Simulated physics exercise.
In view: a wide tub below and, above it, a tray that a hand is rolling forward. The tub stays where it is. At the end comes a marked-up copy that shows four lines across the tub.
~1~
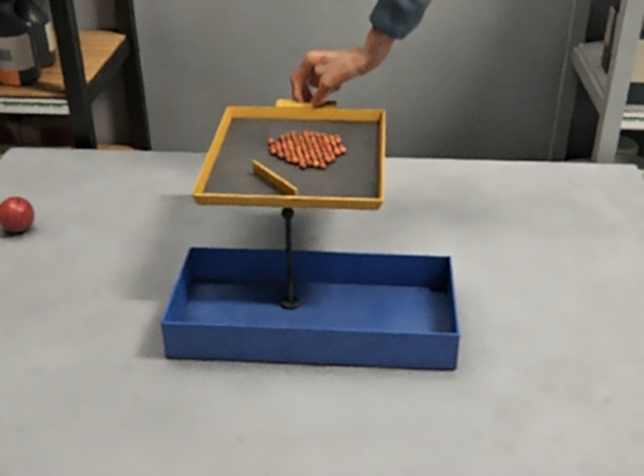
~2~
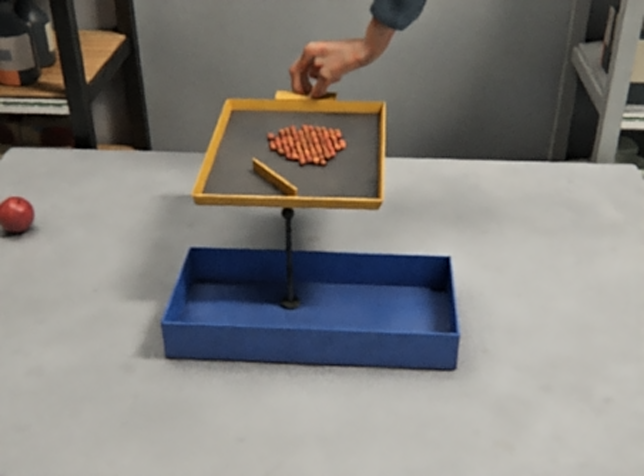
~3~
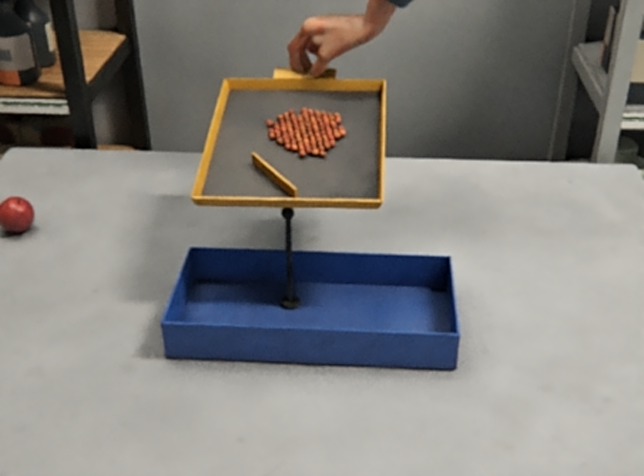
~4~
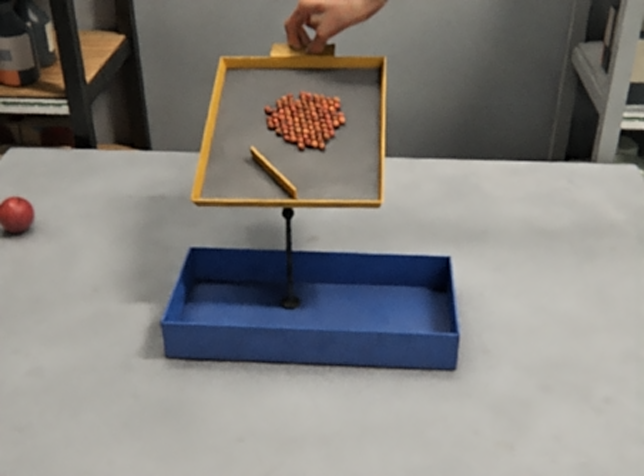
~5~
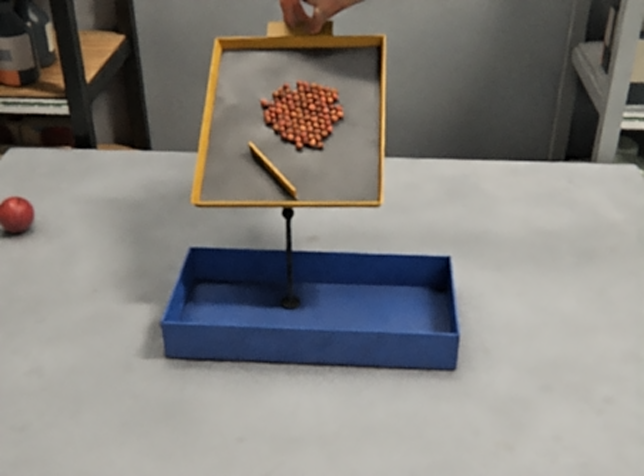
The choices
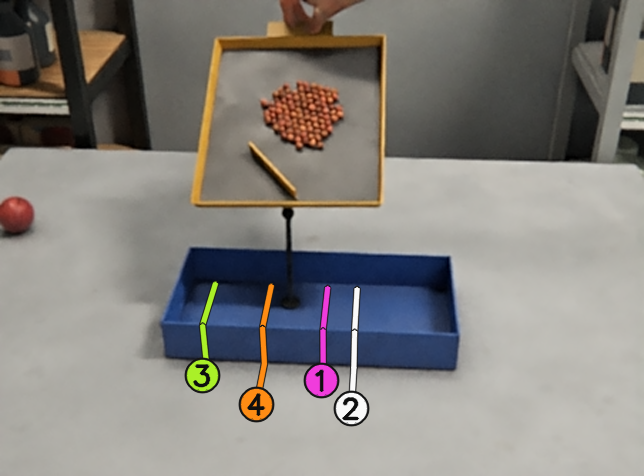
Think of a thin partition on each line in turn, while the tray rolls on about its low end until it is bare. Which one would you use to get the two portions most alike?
Use line 1.
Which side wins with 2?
Left.
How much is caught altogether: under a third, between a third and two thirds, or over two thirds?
About that: Over two thirds.
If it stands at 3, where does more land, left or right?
Right.
On the marked copy, line 1 crosses the front rim at (323, 329); line 2 crosses the front rim at (354, 330); line 3 crosses the front rim at (202, 324); line 4 crosses the front rim at (262, 326).
For line 1, of what is caught, about half on the left of the divider, about half on the right.
For line 2, of what is caught, most on the left of the divider, a small part on the right.
For line 3, of what is caught, none on the left of the divider, all on the right.
For line 4, of what is caught, none on the left of the divider, all on the right.
